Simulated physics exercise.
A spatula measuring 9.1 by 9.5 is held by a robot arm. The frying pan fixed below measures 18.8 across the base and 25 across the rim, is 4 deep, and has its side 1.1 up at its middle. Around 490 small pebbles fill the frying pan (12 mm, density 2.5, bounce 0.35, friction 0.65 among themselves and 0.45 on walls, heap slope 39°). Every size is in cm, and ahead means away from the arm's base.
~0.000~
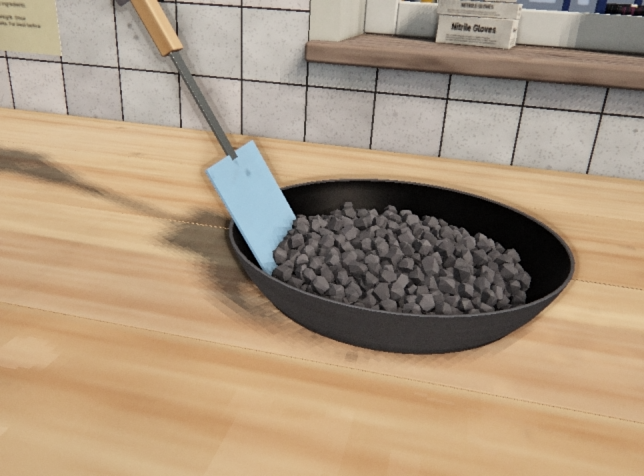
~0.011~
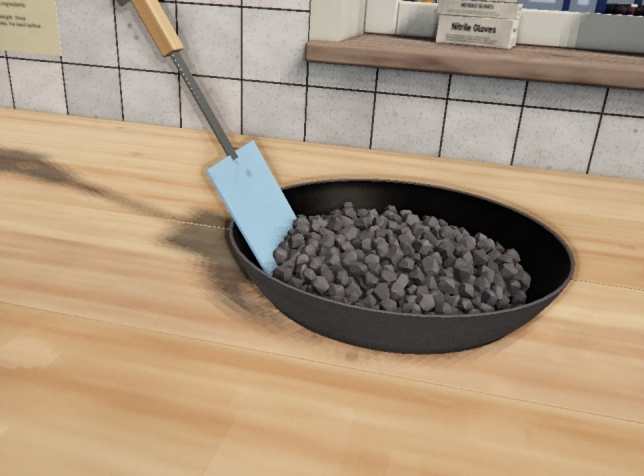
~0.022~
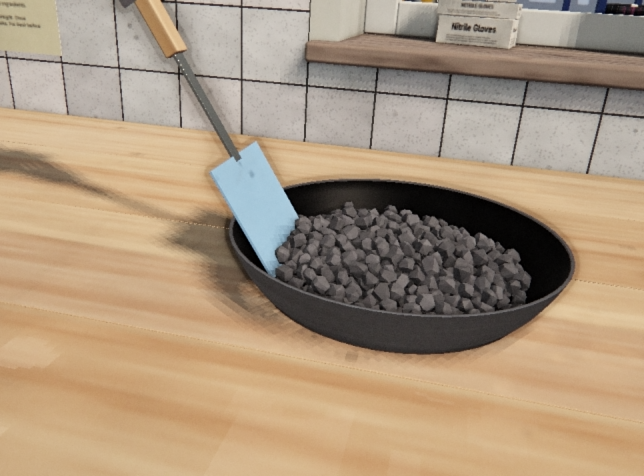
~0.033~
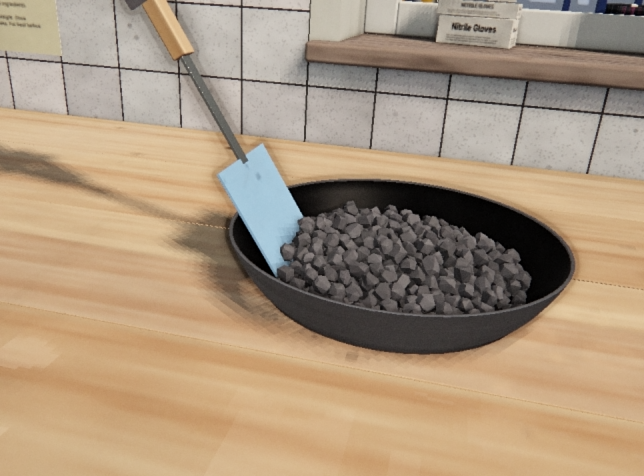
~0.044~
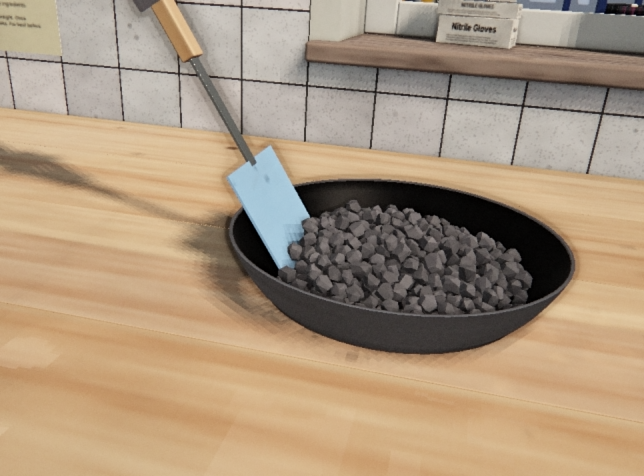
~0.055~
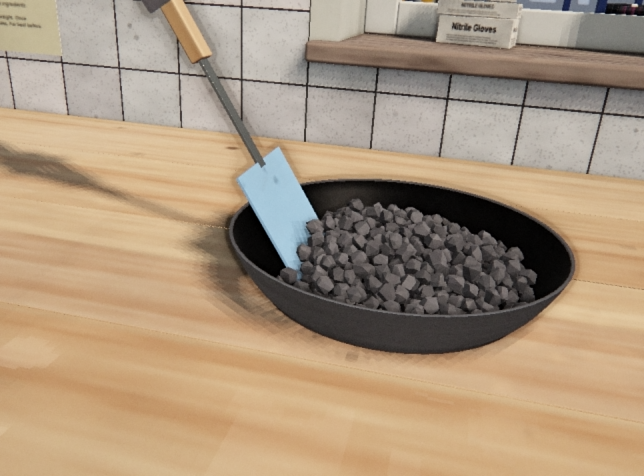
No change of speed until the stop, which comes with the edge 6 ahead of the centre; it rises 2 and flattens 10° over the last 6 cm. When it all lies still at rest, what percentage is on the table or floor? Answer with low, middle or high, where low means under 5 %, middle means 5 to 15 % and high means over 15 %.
Middle.
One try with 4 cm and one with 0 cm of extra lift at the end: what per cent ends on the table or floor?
Try one gives about 15 in a hundred, try two about 10 in a hundred.
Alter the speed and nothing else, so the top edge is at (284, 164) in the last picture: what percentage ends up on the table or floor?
Expect about 25 per cent there.
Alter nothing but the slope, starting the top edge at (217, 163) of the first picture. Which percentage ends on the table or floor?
I'd estimate around 10 per cent.
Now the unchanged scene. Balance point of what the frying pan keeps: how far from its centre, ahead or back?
Ahead, by about 5.0 cm.
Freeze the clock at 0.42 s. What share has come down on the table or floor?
It works out to about 8 in a hundred.
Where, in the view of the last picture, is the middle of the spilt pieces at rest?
Near (607, 304) in the last picture.
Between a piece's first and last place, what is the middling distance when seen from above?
About 6 centimetres.
After 0.12 s, sloping 58°, highest piece 5 above the table; 489 in the frying pan.
After 0.19 s, sloping 54°, highest piece 7 above the table; 484 in the frying pan, 5 on the blade or in flight.
After 0.42 s, sloping 48°, highest piece 7 above the table; 444 in the frying pan, 40 on the table or floor, 5 on the blade or in flight.
After 1.47 s, sloping 48°, highest piece 6 above the table; 444 in the frying pan, 45 on the table or floor.
At rest, 444 in the frying pan, 45 on the table or floor. That is 9 % on the table or floor.
